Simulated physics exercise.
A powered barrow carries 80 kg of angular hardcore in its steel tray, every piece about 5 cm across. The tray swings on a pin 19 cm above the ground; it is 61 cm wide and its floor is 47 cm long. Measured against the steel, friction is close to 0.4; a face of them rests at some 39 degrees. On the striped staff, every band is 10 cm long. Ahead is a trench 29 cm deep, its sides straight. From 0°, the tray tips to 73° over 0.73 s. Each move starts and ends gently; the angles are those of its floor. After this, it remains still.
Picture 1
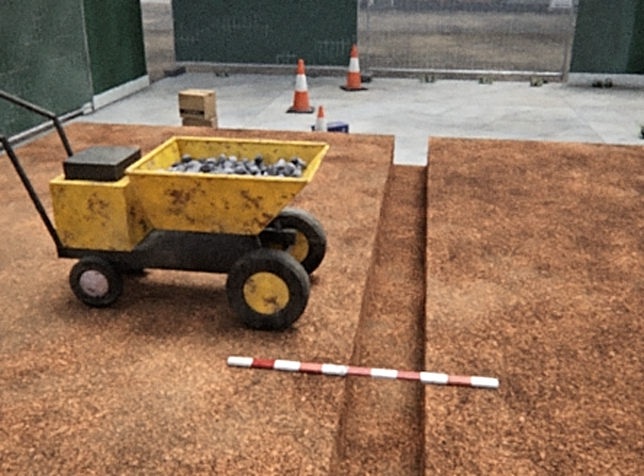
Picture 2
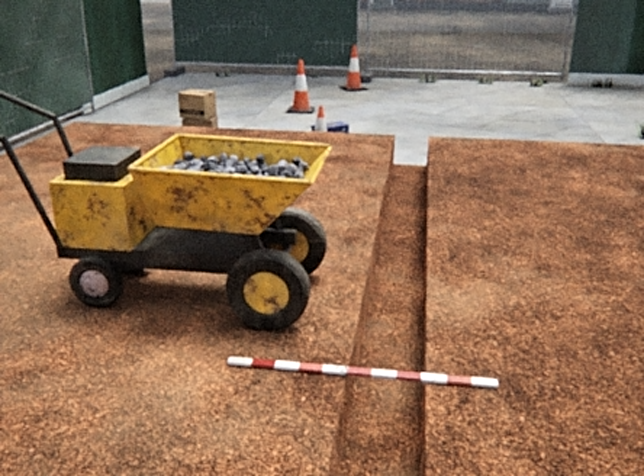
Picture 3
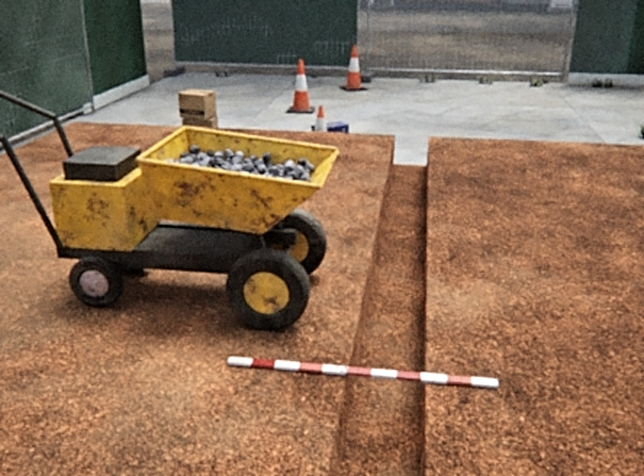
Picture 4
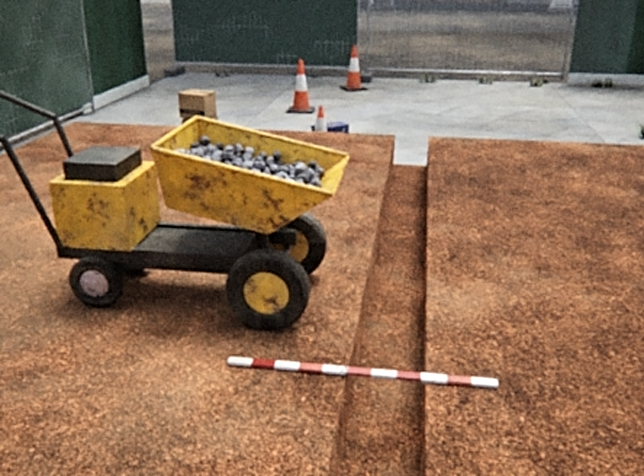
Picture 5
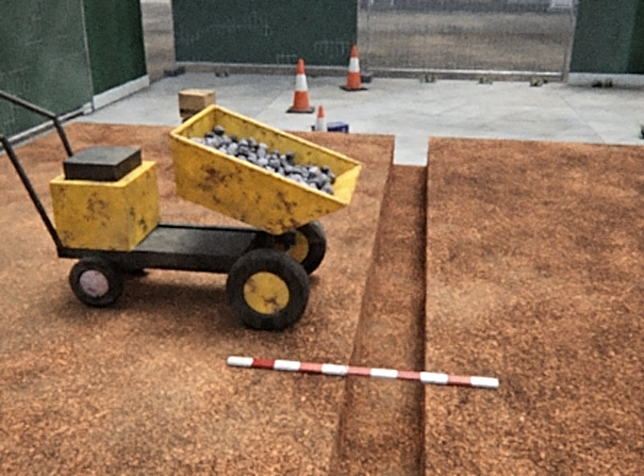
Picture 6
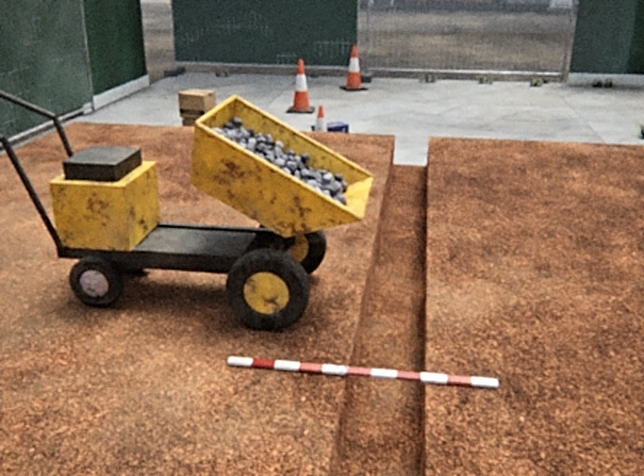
An outdoor yard of reddish-brown gravel is seen from slightly above, with a paved strip, orange-and-white cones, a box and green-screened fencing behind. A yellow barrow with black wheels and a tray of grey stones stands at left, beside a straight narrow trench crossed by a red-and-white staff. The tray tilts gradually forward to the right, its rear rising, while the wheels and camera stay still.
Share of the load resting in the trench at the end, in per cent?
50 per cent.
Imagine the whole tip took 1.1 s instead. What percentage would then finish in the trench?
Around 60 per cent would end in the trench.
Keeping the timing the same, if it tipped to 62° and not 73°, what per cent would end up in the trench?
Roughly 35 per cent would end in the trench.
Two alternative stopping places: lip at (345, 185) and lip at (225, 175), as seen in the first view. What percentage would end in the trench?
I'd say some 15 per cent and some 70 per cent.
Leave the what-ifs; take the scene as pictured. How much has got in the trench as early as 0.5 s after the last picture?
Around 15 per cent of it.
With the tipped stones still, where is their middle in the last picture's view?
I'd put it close to (422, 324).
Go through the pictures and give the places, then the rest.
The tray is at 0°, its lip at (308, 182); the top of the load is at (263, 164), in the first frame.
The tray is at 1°, its lip at (311, 183); the top of the load is at (247, 166), in the second frame.
Lip at (320, 187), floor tilted 6°, highest stones at (215, 159), in the third frame.
The tray is at 12°, its lip at (333, 194); the top of the load is at (202, 150), in the fourth frame.
Lip at (347, 205), floor tilted 20°, highest stones at (212, 141), in the fifth frame.
The tray is at 28°, its lip at (362, 219); the top of the load is at (231, 132), in the sixth frame.
Then, 0.2 s after the last picture the floor is at 62°, 100 % in the tray; the foremost stones are at (380, 249).
Then, 0.5 s after the last picture the floor is at 73°, 74 % in the tray, 13 % in the trench, 12 % past the trench; the foremost stones are at (456, 310).
Then, 0.9 s after the last picture the floor is at 73°, 17 % in the tray, 30 % in the trench, 53 % past the trench; the foremost stones are at (573, 314).
Then, 2.8 s after the last picture the floor is at 73°, 0 % in the tray, 50 % in the trench, 50 % past the trench; the foremost stones are at (626, 314).
